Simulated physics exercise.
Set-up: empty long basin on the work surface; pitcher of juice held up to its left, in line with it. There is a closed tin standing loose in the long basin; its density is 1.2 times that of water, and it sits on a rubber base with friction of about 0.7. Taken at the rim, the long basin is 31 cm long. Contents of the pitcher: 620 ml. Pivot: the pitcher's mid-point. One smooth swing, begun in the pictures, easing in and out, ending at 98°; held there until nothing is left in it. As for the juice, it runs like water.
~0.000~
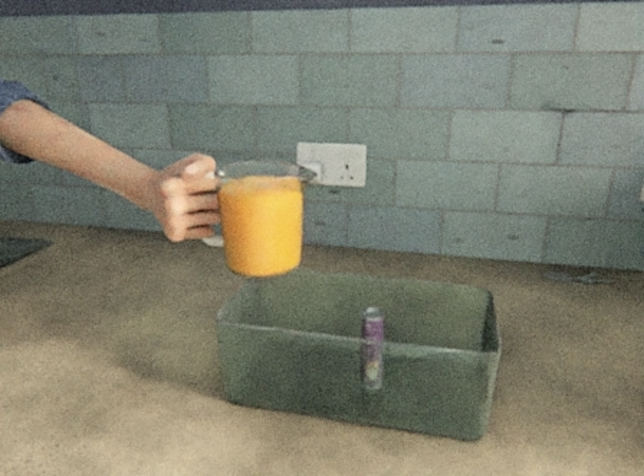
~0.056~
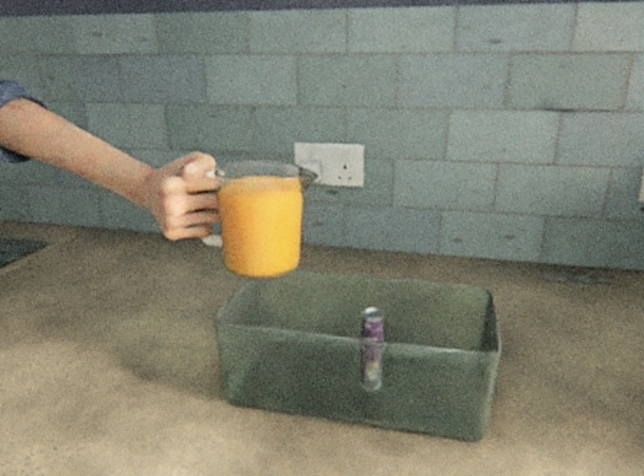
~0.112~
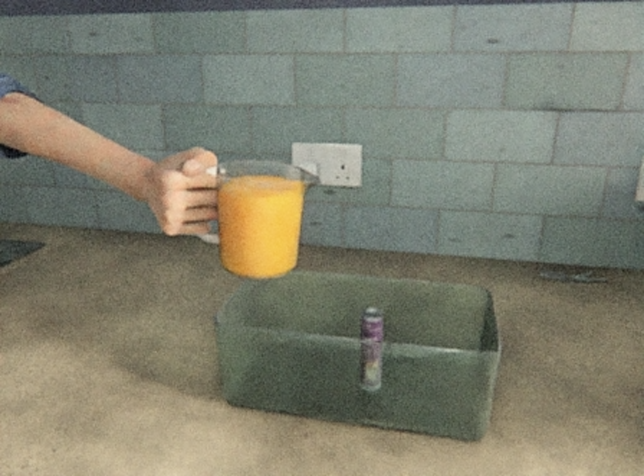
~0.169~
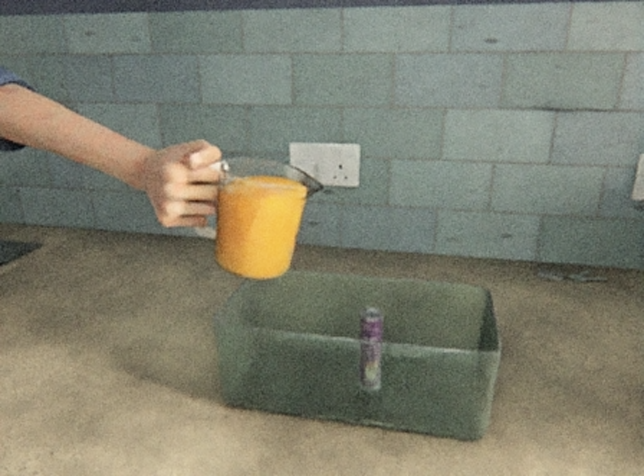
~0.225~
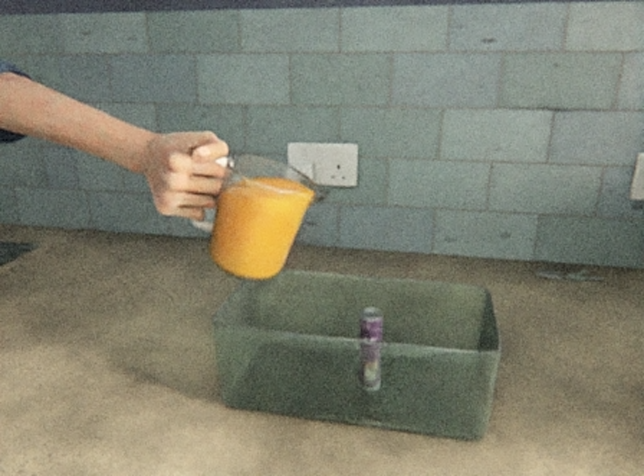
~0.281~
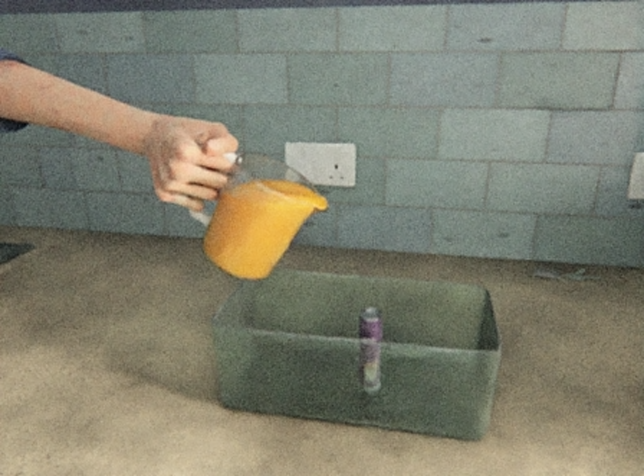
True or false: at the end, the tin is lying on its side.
True.
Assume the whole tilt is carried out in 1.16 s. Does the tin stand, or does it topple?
In that case the tin overturns.
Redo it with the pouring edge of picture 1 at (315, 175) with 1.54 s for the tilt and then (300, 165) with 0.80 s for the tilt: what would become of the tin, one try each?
First it tips over; then it tips over.
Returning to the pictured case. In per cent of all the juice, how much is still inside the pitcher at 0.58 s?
At that time about 64 in a hundred parts are still held.
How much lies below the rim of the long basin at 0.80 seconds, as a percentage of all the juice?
About 68 per cent.
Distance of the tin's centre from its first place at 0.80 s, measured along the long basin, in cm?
Close to 3 cm.
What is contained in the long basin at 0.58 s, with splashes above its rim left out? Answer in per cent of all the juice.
Around 18 percent.
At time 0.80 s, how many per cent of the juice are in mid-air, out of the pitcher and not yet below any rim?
Something like 10 per cent is in the air then.
Then, 0.58 s in, the tilt is 84° and 64 per cent is still to pour; the tin stands where it began.
Then, 0.80 s in, the tilt is 98° and 21 per cent is still to pour; the tin leans 29°.
Then, 1.02 s in, the tilt is 98° and 5 per cent is still to pour; the tin lies on its side.
Then, 1.27 s in, the tilt is 98° and 1 per cent is still to pour; the tin lies on its side.
Finally, the tin lies on its side.
